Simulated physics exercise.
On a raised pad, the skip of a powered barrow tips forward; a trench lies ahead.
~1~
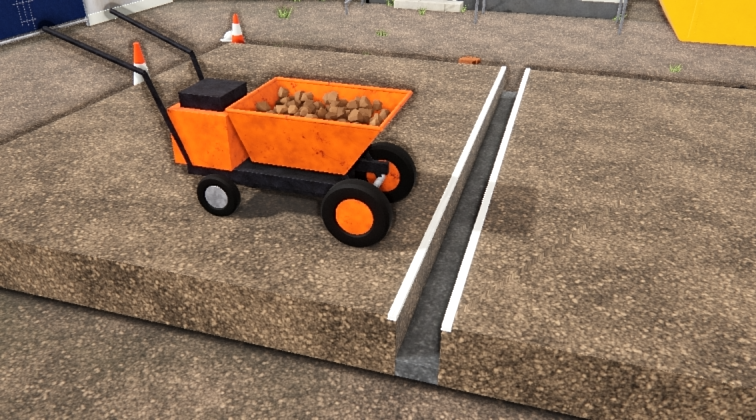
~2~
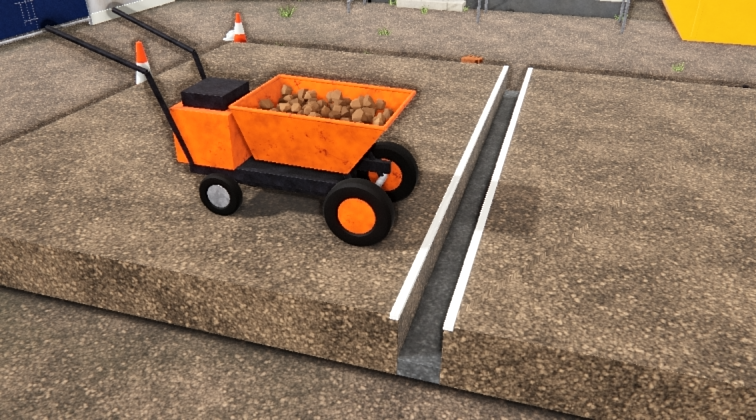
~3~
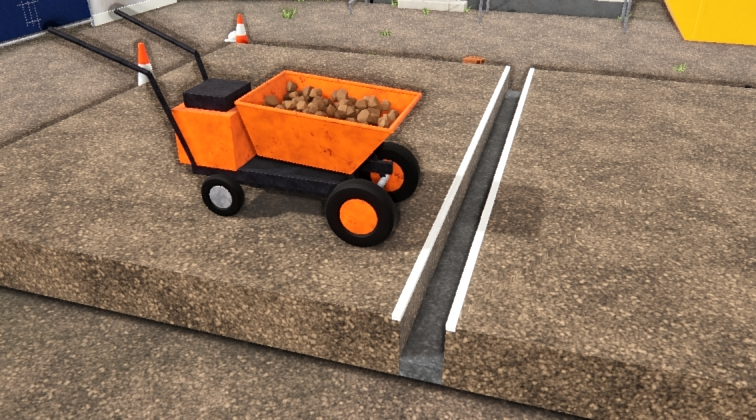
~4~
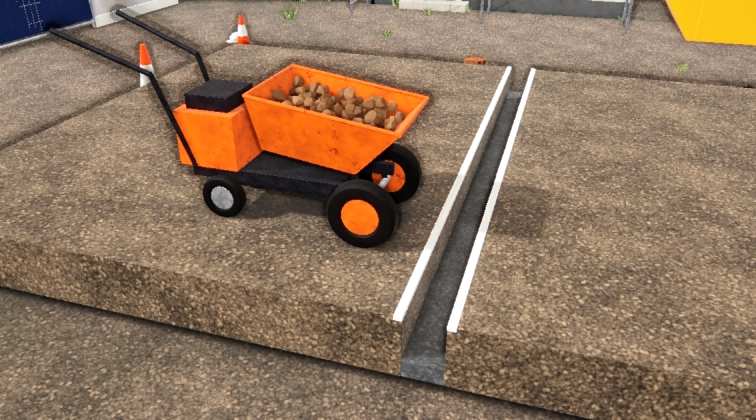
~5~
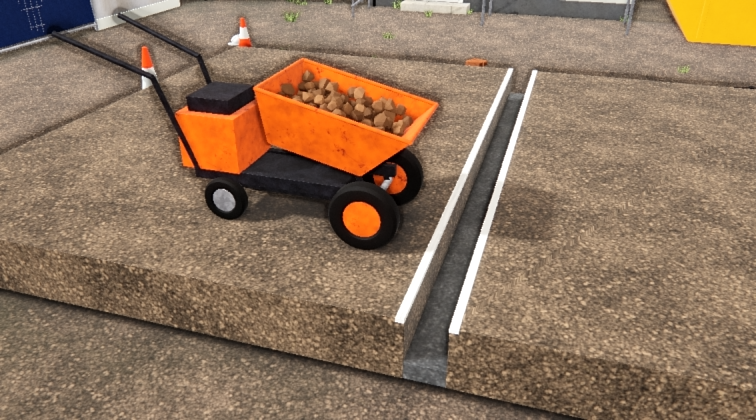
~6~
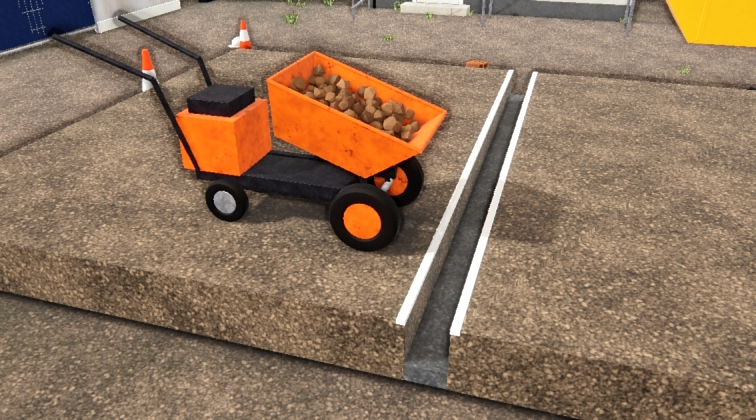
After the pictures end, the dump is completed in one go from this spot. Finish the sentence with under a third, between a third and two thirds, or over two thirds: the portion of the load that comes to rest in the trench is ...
It is under a third.
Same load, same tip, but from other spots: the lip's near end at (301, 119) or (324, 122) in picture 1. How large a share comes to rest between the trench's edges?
50 % and 80 %.
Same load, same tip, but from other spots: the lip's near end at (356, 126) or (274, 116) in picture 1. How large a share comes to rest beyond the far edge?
40 % for the first, 0 % for the second.
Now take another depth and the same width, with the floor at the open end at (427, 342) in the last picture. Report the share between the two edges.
It comes out near 20 percent.
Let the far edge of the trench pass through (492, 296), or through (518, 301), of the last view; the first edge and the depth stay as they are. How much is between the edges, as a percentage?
Around 60 percent first, around 90 percent second.
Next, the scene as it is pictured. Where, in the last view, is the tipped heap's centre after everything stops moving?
Near (511, 242), more or less.
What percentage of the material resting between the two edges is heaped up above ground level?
About 0 in a hundred.
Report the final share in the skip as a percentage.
0 %, about.
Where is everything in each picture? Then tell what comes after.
In the first frame, lip of the skip near (381, 129), level; top of the load near (309, 109), clay clods; first edge of the trench near (409, 279); far edge near (459, 288), the trench under half as wide as the skip, and about as deep as wide.
In the second frame, lip of the skip near (384, 129), level; top of the load near (313, 104).
In the third frame, lip of the skip near (391, 131), tipped barely; top of the load near (309, 111).
In the fourth frame, lip of the skip near (399, 136), tipped a little; top of the load near (316, 108).
In the fifth frame, lip of the skip near (410, 143), tipped a little; top of the load near (310, 102).
In the sixth frame, lip of the skip near (420, 151), tipped clearly; top of the load near (320, 98); first edge of the trench near (417, 283); far edge near (467, 292).
Shortly afterwards, skip tipped steeply; the whole lot in the skip.
Next, skip tipped right over; the bulk in the skip; only a few in or heaped over the trench; a little beyond it; only a few falling.
Some moments later, skip tipped right over; near a quarter in the skip; a little in or heaped over the trench; the bulk beyond it; only a few falling.
In the end, skip tipped right over; near a quarter in or heaped over the trench; the bulk beyond it.
